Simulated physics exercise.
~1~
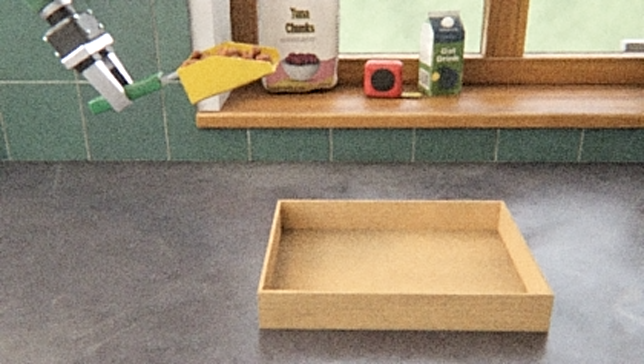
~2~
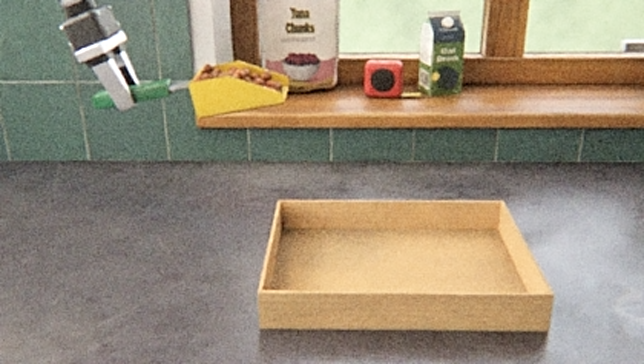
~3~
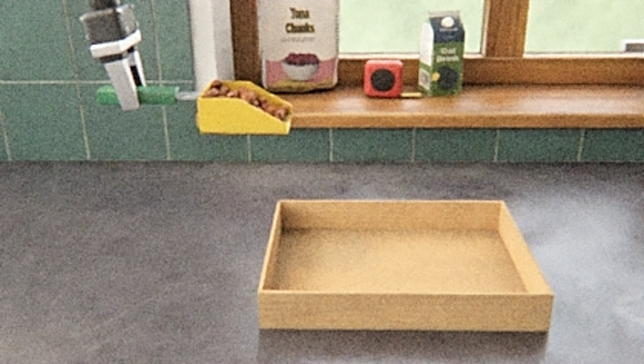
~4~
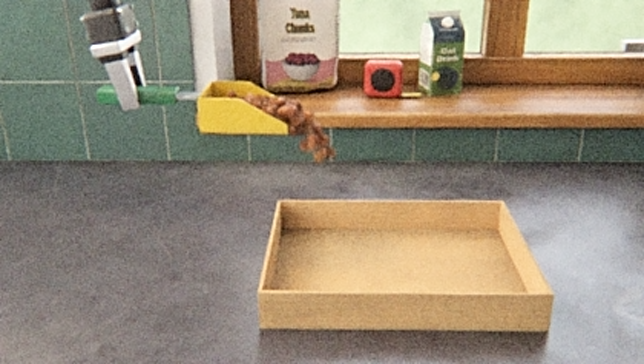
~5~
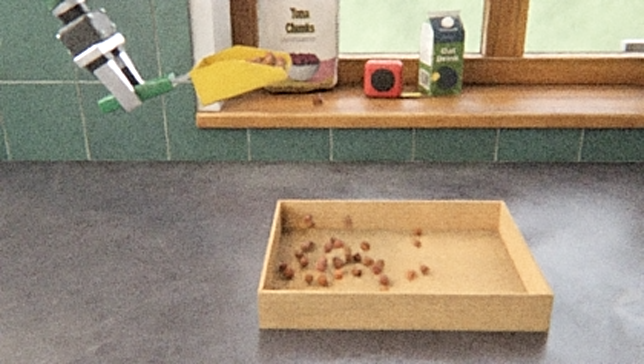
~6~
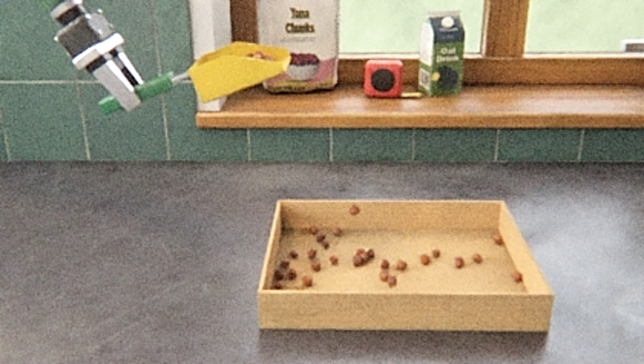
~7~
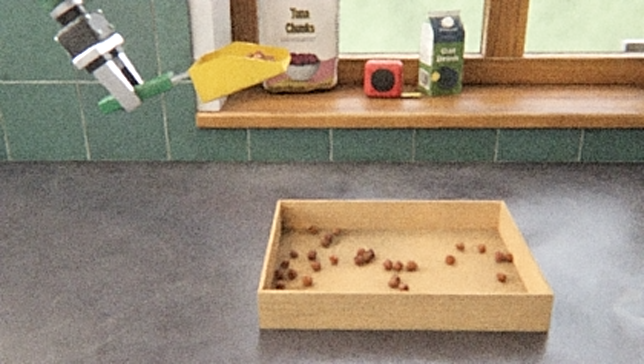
The clip opens on a robot gripper holding a yellow scoop of hazelnuts by its green handle, tipped back above a dark countertop, with a shallow, empty wooden tray below to the right. The arm lowers the scoop and rotates it until it sits level. Once it is level, a stream of nuts spills from the open front towards the tray. The gripper then raises and tilts the scoop back again as the fallen nuts bounce and roll across the tray. Finally the scoop holds still, some nuts still showing inside, while the others lie scattered in the tray.
